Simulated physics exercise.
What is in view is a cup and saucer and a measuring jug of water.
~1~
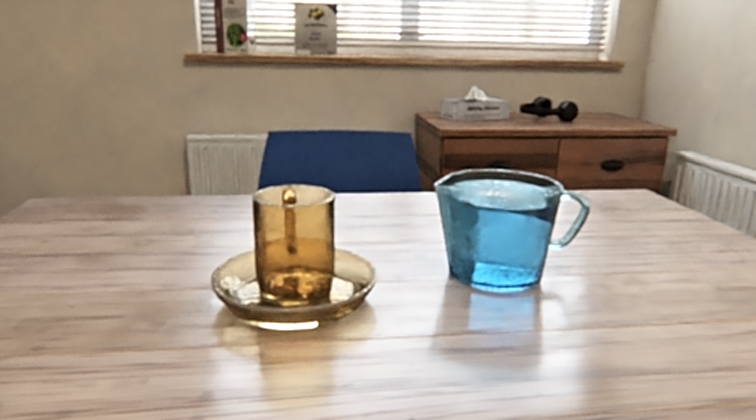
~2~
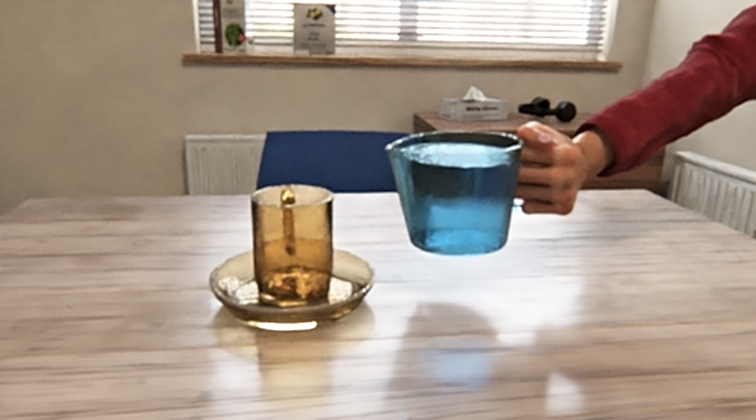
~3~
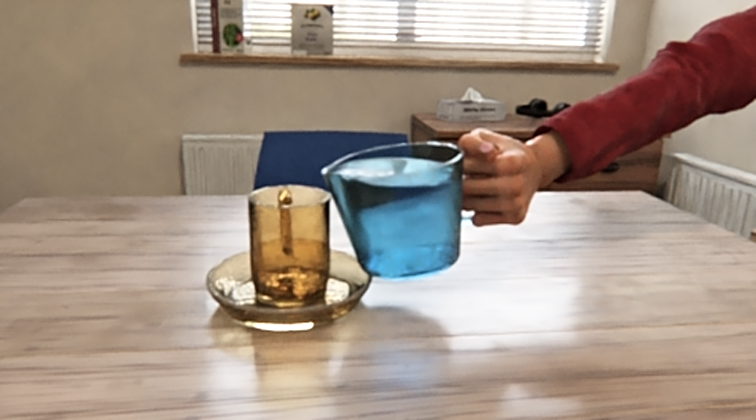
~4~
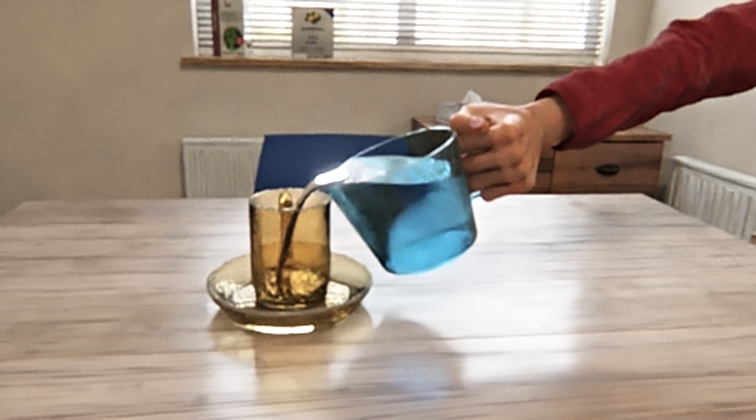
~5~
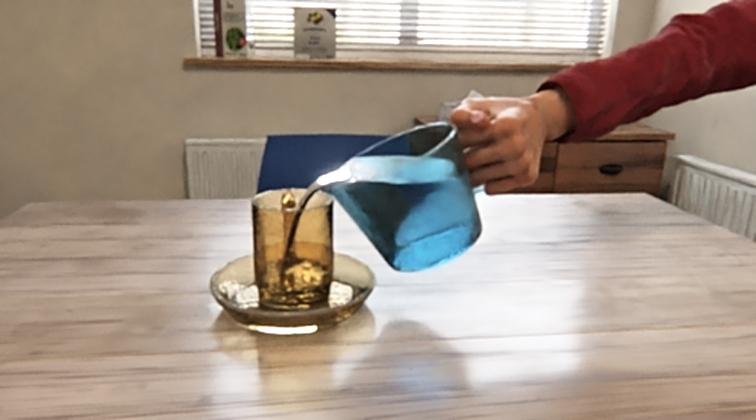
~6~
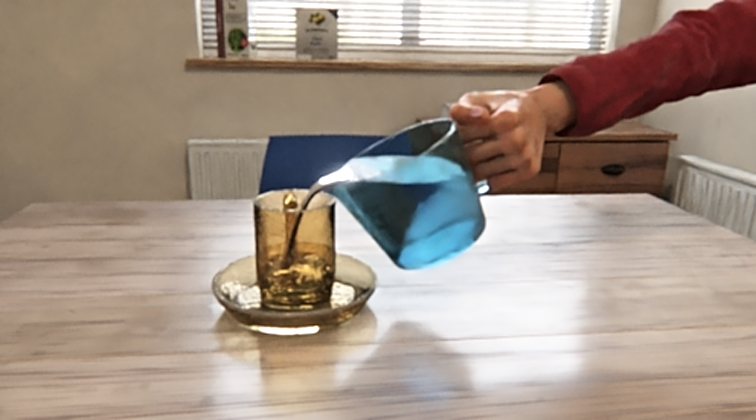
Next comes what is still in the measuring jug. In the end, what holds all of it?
Not even the saucer holds it; it reaches the table.
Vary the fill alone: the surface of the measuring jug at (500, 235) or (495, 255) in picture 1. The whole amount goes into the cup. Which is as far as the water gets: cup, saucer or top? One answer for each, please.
One after the other: The cup holds it, the cup holds it.
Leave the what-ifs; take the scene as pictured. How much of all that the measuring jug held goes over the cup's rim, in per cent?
Around 50 per cent.
Soon after, the cup is full to the brim; the saucer is wet, with room to spare.
Later, the cup is full to the brim; the saucer is full and running over.
In the end, the cup is full to the brim; the saucer is full and running over.
